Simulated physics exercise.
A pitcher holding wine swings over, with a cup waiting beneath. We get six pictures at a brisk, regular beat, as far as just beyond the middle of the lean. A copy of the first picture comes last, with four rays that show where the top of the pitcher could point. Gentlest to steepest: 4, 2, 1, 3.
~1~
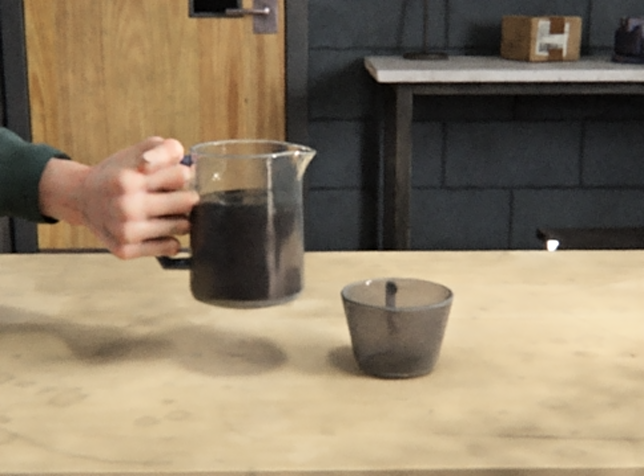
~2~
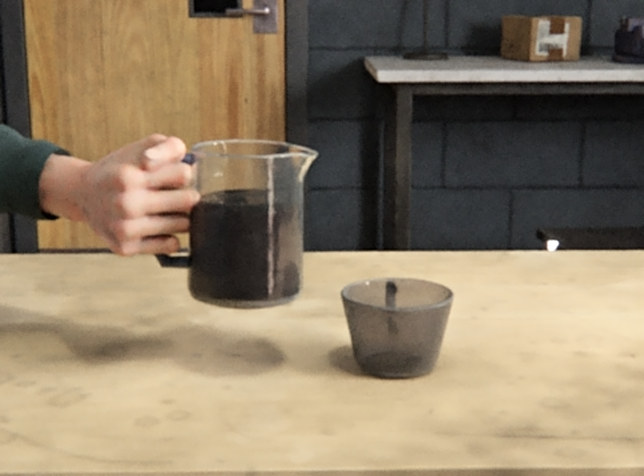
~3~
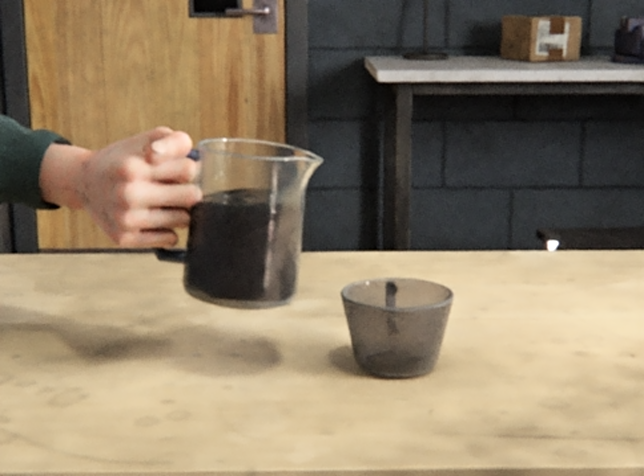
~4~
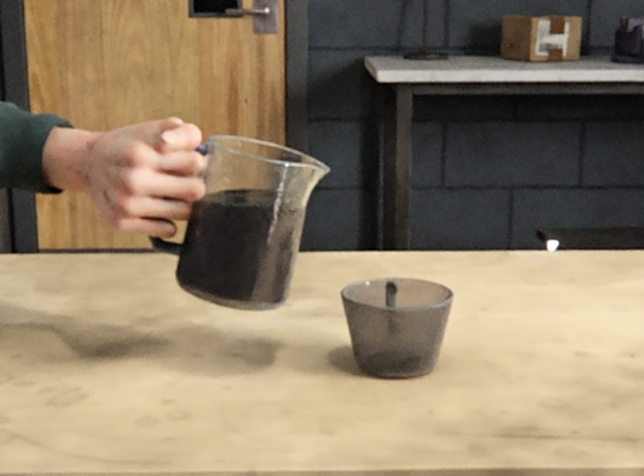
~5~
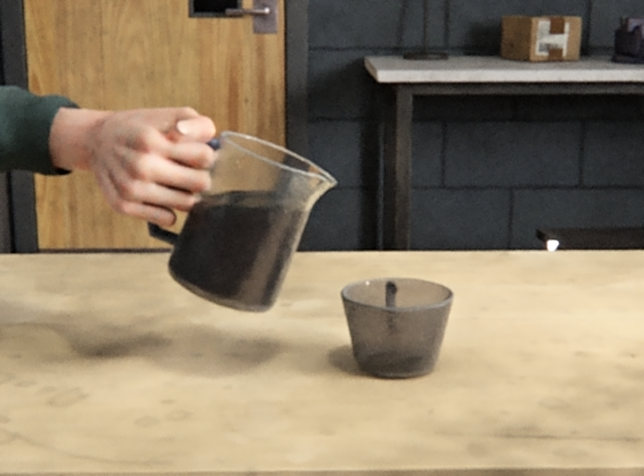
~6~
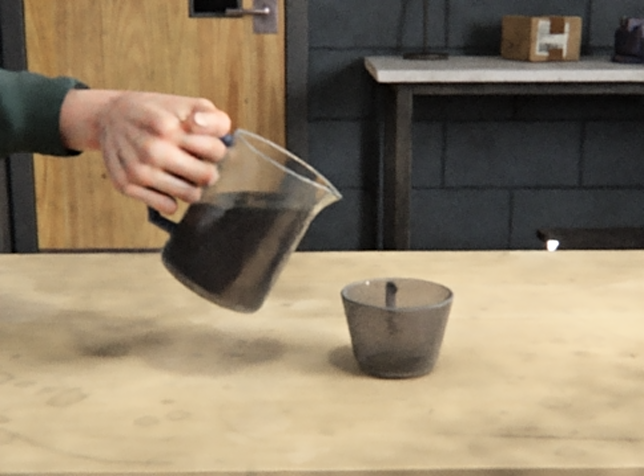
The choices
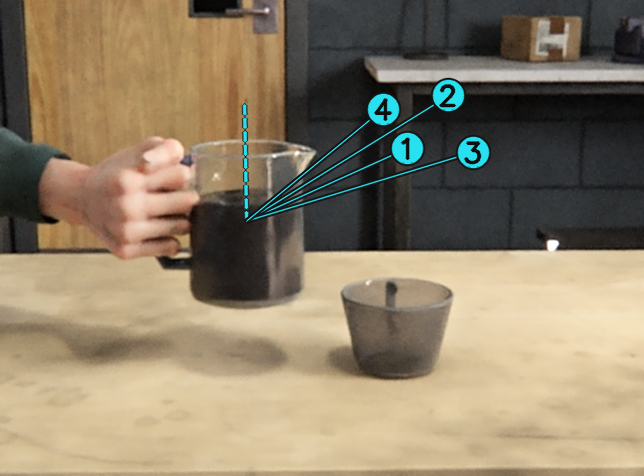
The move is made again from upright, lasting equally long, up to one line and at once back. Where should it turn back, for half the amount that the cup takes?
Best: 1.
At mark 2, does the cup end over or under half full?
Under.
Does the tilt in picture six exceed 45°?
No.
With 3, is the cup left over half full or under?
Over half.
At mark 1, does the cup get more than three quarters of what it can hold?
No, it does not.
In cyan, 1 at (391, 155); 2 at (434, 104); 3 at (457, 157); 4 at (369, 120).
With 1, the cup ends with about 49 % of what it can hold.
With 2, the cup ends with about 27 % of what it can hold.
With 3, the cup ends with about 72 % of what it can hold.
With 4, the cup ends with about 12 % of what it can hold.
